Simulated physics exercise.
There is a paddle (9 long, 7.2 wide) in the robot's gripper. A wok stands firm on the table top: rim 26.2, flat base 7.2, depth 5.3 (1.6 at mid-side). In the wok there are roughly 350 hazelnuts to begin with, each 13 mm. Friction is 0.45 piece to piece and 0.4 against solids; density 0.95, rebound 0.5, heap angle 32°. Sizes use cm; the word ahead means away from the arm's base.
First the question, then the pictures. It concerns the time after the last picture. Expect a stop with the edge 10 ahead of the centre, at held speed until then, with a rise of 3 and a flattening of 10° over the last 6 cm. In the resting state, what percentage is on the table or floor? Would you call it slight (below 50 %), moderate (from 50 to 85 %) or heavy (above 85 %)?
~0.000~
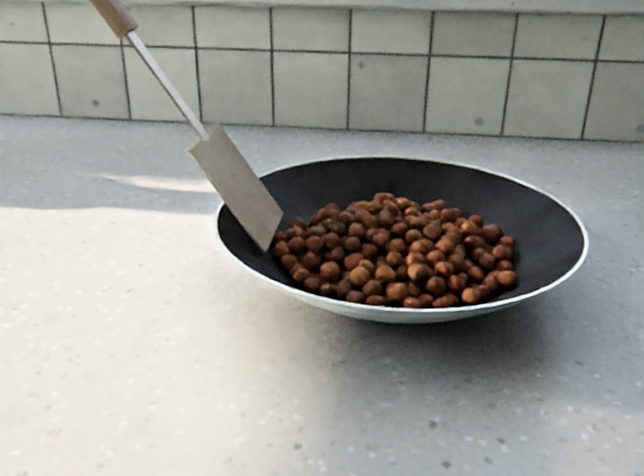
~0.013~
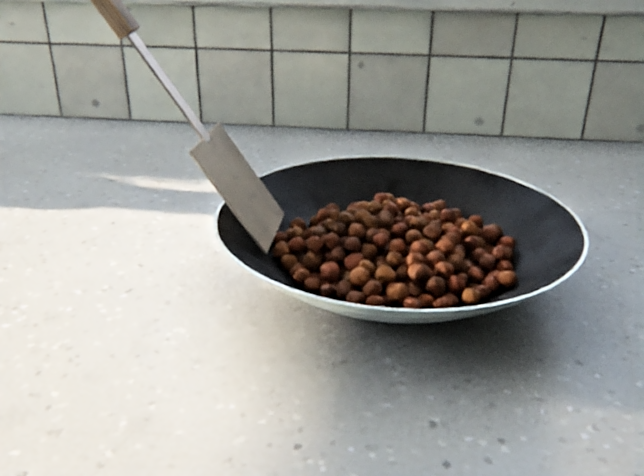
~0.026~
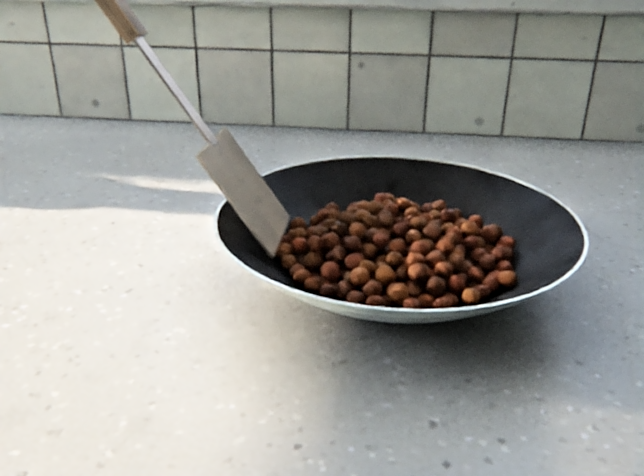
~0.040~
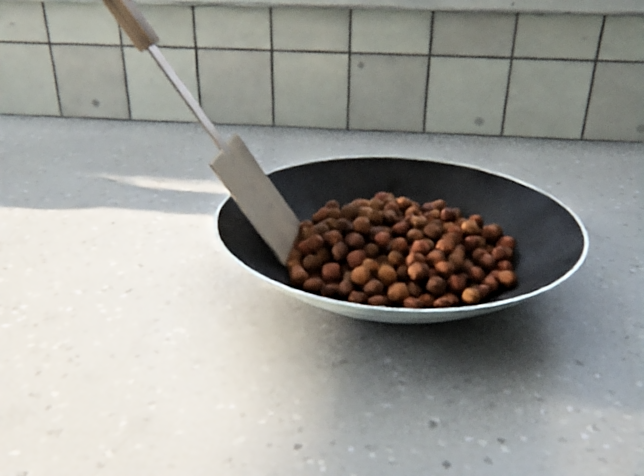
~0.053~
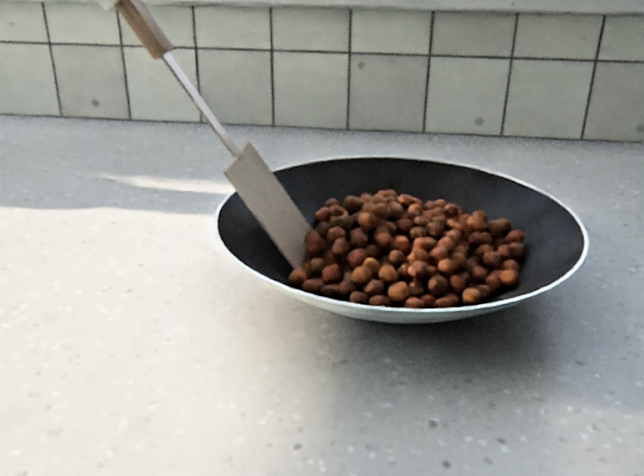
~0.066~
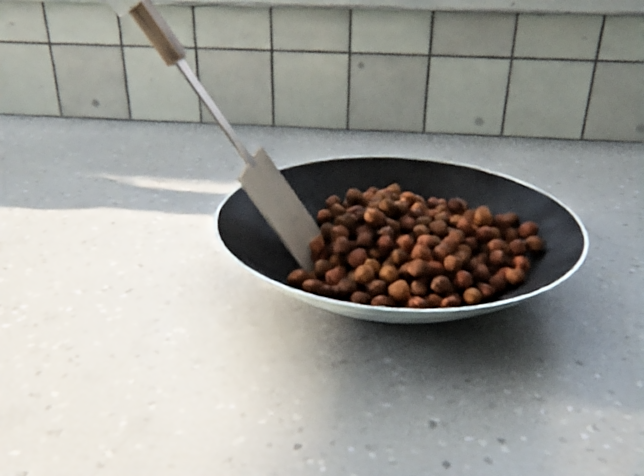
I would call it slight.
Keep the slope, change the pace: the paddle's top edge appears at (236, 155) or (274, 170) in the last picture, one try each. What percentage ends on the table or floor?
Around 35 per cent, then around 55 per cent.
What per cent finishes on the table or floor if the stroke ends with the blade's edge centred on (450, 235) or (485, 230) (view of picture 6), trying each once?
The two tries give near 5 and near 20 in a hundred.
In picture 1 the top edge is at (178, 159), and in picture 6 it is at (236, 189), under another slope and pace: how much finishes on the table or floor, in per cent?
About 45 per cent.
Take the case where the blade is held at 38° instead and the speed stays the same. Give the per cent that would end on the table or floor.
Estimate: Approx. 35 %.
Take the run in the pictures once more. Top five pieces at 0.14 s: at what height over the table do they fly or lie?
6 cm.
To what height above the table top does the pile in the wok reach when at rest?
About 5.0 cm above the table.
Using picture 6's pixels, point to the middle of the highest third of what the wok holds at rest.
(482, 247).
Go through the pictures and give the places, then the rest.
In the first frame, paddle top edge at (204, 135), sloping 56°; upper third of the load around (398, 235), from x 280 to 505, top at y 200; 349 in the wok.
In the second frame, paddle top edge at (205, 136), sloping 56°; upper third of the load around (398, 235), from x 280 to 505, top at y 200.
In the third frame, paddle top edge at (211, 140), sloping 56°; upper third of the load around (398, 235), from x 285 to 505, top at y 200.
In the fourth frame, paddle top edge at (223, 148), sloping 56°; upper third of the load around (397, 233), from x 295 to 510, top at y 200.
In the fifth frame, paddle top edge at (237, 155), sloping 56°; upper third of the load around (403, 230), from x 300 to 515, top at y 195.
In the sixth frame, paddle top edge at (250, 161), sloping 56°; upper third of the load around (407, 231), from x 295 to 535, top at y 195; 349 in the wok.
By 0.14 s, sloping 56°, highest piece 7 above the table; 348 in the wok, 1 on the blade or in flight.
By 0.22 s, sloping 53°, highest piece 8 above the table; 340 in the wok, 1 on the table or floor, 8 on the blade or in flight.
By 0.46 s, sloping 46°, highest piece 6 above the table; 207 in the wok, 121 on the table or floor, 21 on the blade or in flight.
By 1.51 s, sloping 46°, highest piece 5 above the table; 206 in the wok, 143 on the table or floor.
Final count, 206 in the wok, 143 on the table or floor. That is 41 % on the table or floor.
